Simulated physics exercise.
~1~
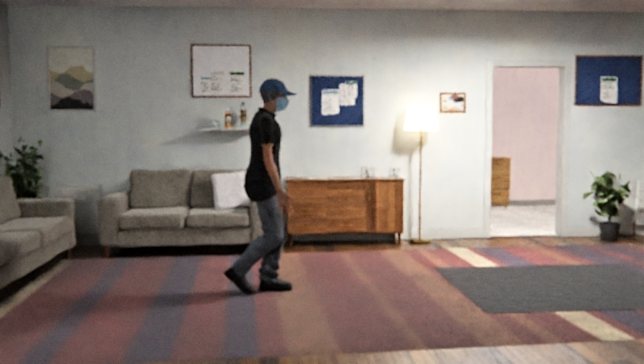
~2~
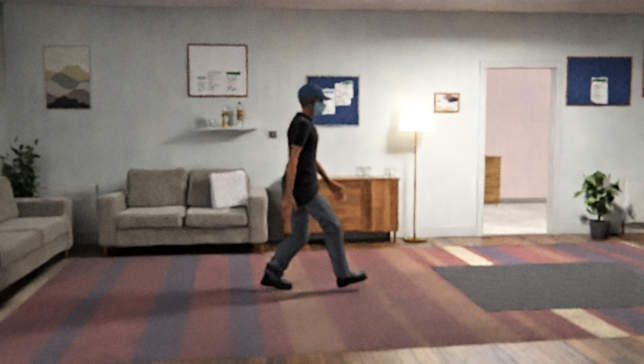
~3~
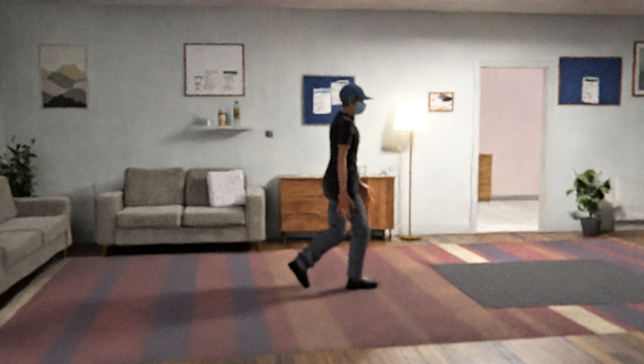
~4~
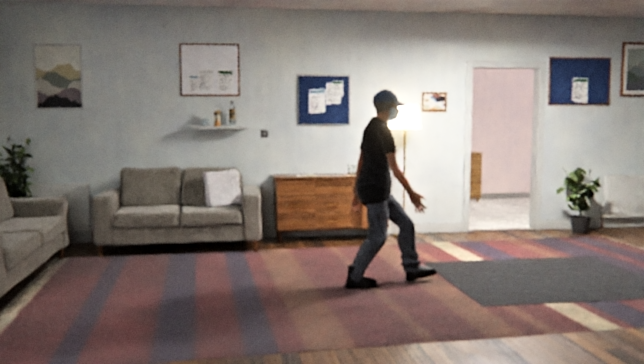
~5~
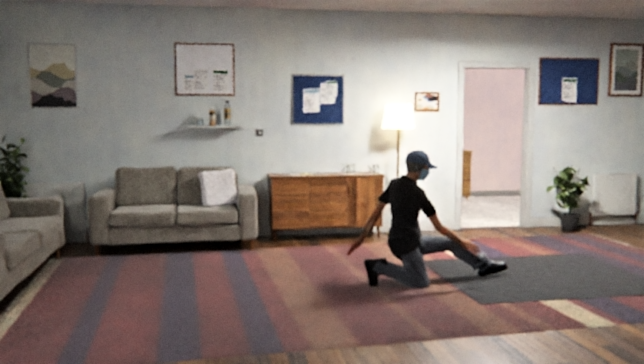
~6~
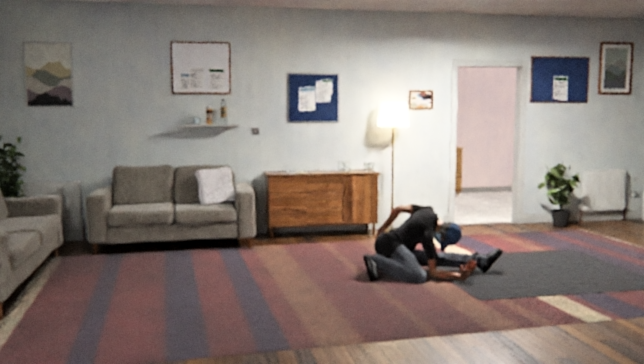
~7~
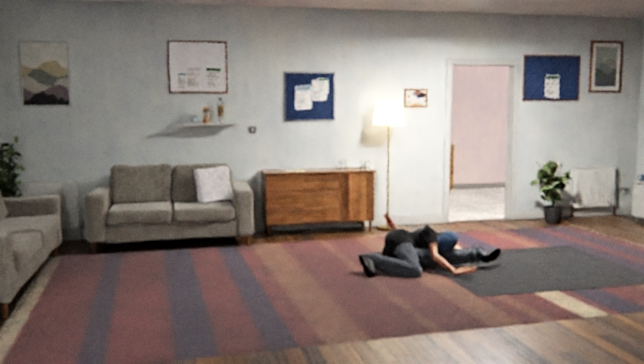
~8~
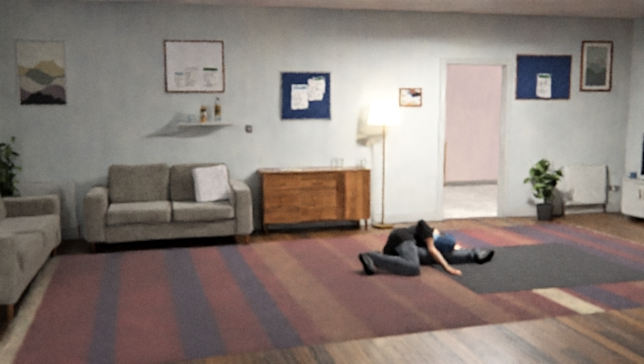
A person in a cap and face mask walked right across a striped rug, dropped onto one knee by a dark mat, then folded forward and ended up lying still, hips short of the mat's near edge and head past it.
